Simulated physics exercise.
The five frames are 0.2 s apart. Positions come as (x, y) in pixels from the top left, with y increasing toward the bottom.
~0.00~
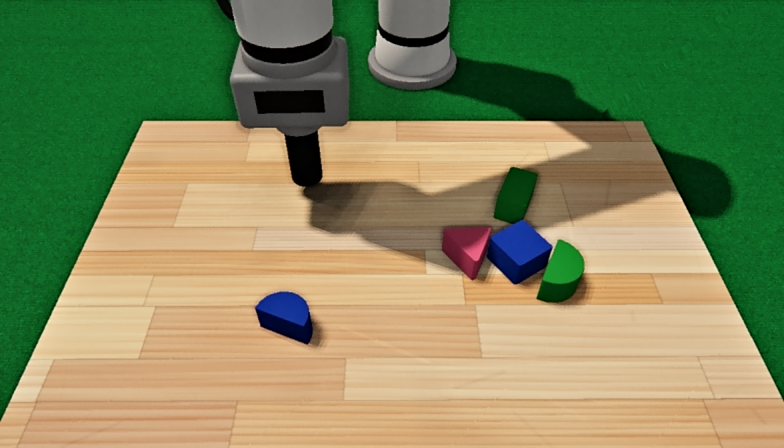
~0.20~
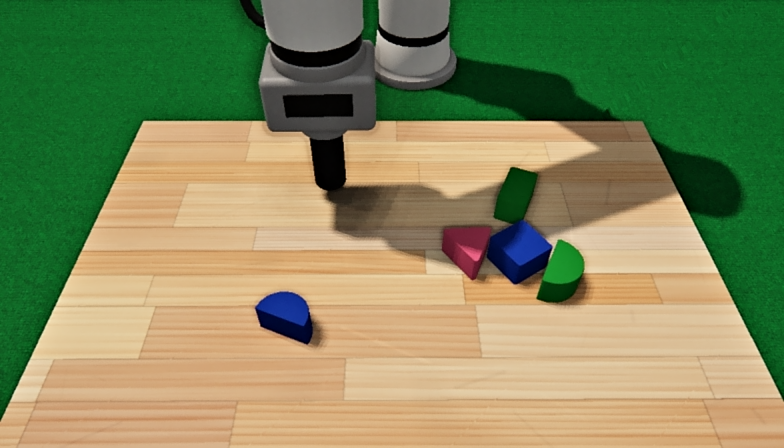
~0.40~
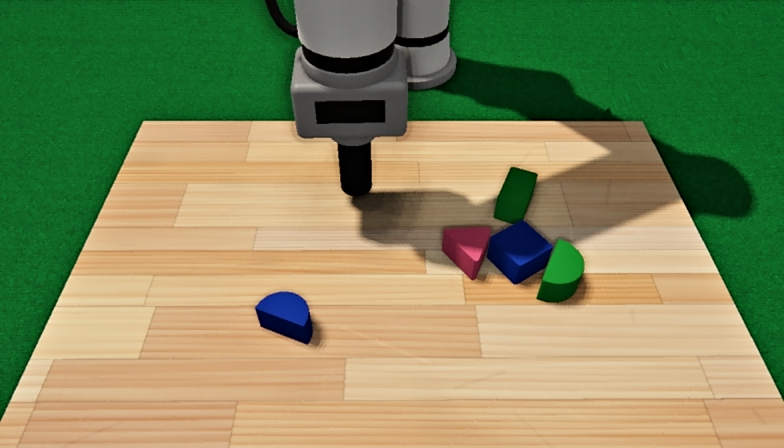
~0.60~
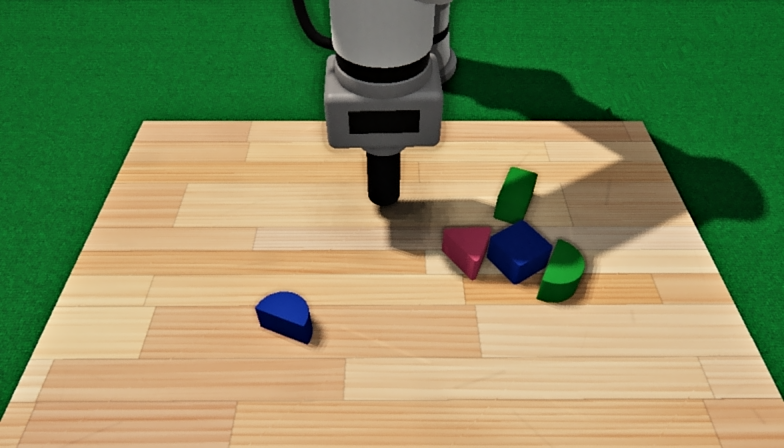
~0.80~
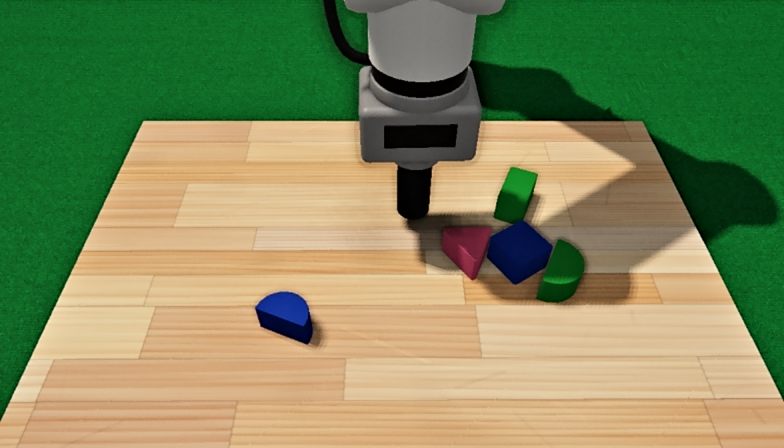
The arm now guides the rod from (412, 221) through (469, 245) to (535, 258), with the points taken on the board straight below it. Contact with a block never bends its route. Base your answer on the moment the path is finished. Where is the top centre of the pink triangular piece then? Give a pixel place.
It is at (486, 260).
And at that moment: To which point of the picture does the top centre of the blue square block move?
Around (578, 259).
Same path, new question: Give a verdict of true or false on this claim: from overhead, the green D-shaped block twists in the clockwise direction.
This is true.
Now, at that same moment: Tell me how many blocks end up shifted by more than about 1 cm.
Looking at the path, I think three or more of the blocks end up more than 1 cm away.
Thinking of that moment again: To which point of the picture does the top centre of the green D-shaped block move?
At (609, 284).
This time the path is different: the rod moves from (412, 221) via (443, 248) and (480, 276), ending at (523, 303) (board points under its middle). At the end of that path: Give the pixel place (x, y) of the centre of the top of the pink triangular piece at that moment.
Roughly at (564, 300).
On the path given first. One third of the way, rod (451, 226); pink triangular piece (472, 241).
Two thirds of the way, rod (494, 239); pink triangular piece (485, 259); blue square block (533, 247), turned 25° anticlockwise; green D-shaped block (569, 264).
At the end, rod (538, 246); pink triangular piece (486, 260); green oblong block still; blue square block (578, 259); green D-shaped block (609, 284), turned 20° clockwise.
